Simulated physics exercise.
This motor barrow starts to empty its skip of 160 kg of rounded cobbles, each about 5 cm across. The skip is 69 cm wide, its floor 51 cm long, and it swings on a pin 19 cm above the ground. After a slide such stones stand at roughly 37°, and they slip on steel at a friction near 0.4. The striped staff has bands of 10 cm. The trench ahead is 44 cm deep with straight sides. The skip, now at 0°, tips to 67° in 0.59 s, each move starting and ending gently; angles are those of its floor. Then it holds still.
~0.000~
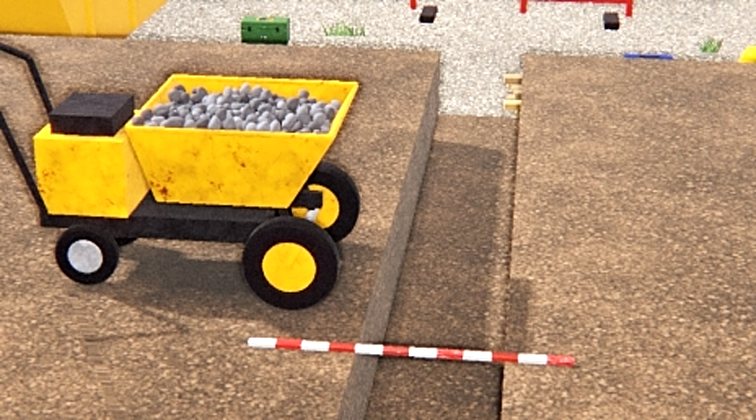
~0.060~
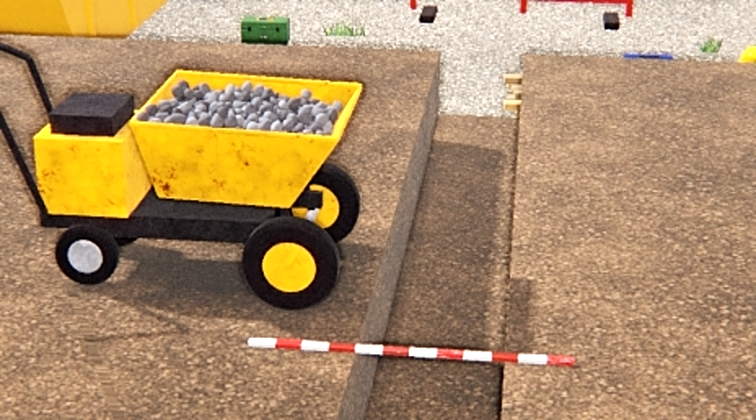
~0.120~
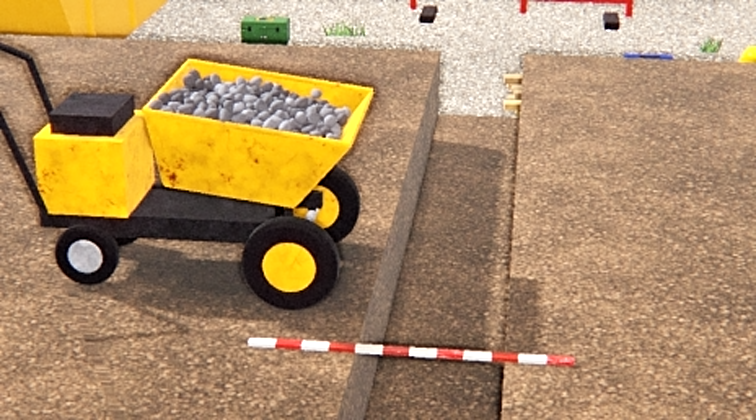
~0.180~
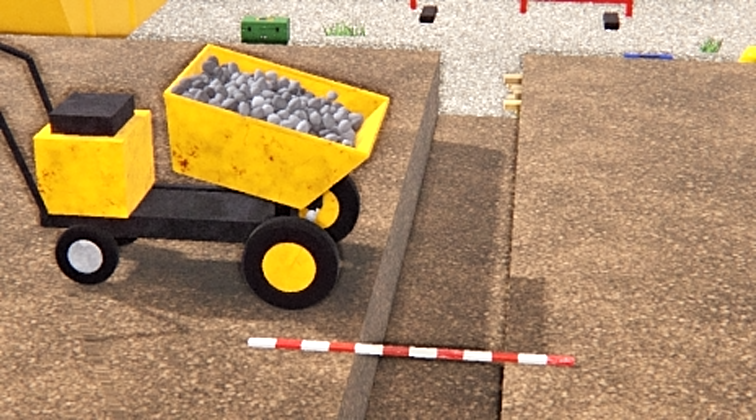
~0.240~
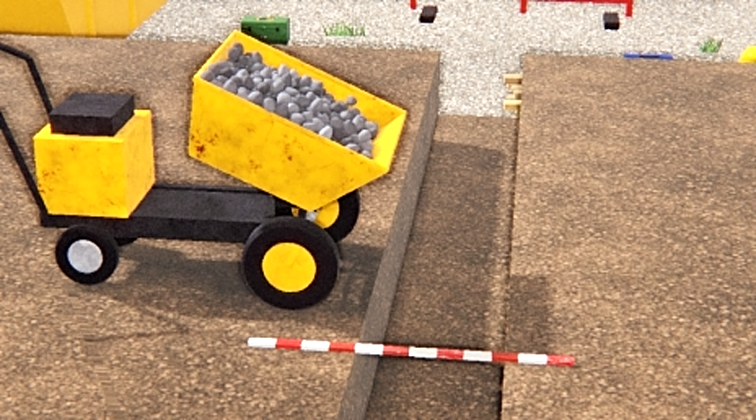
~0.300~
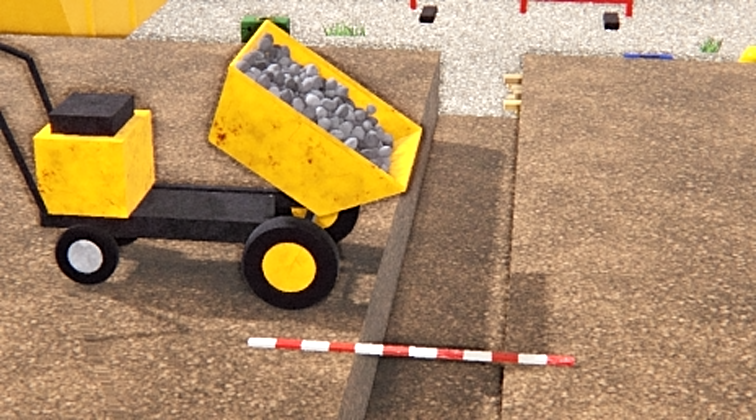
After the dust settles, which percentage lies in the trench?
Close to 53 in a hundred.
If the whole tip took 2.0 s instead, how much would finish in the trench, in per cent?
Then about 75 per cent.
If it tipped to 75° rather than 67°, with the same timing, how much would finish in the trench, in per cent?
In that case some 60 per cent.
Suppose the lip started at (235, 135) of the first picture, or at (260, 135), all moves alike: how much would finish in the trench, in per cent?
First some 85, then 85 per cent.
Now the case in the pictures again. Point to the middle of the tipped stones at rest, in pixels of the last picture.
Their middle is at about (490, 356).
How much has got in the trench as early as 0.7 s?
About 20 per cent by then.
After 0.4 s the floor is at 56°; 100 % in the skip; the foremost stones are at (422, 199).
After 0.7 s the floor is at 67°; 78 % in the skip, 20 % in the trench, 3 % past the trench; the foremost stones are at (523, 284).
After 1.0 s the floor is at 67°; 35 % in the skip, 31 % in the trench, 34 % past the trench; the foremost stones are at (717, 301).
After 3.0 s the floor is at 67°; 13 % in the skip, 53 % in the trench, 34 % past the trench; the foremost stones are past the picture's edge.
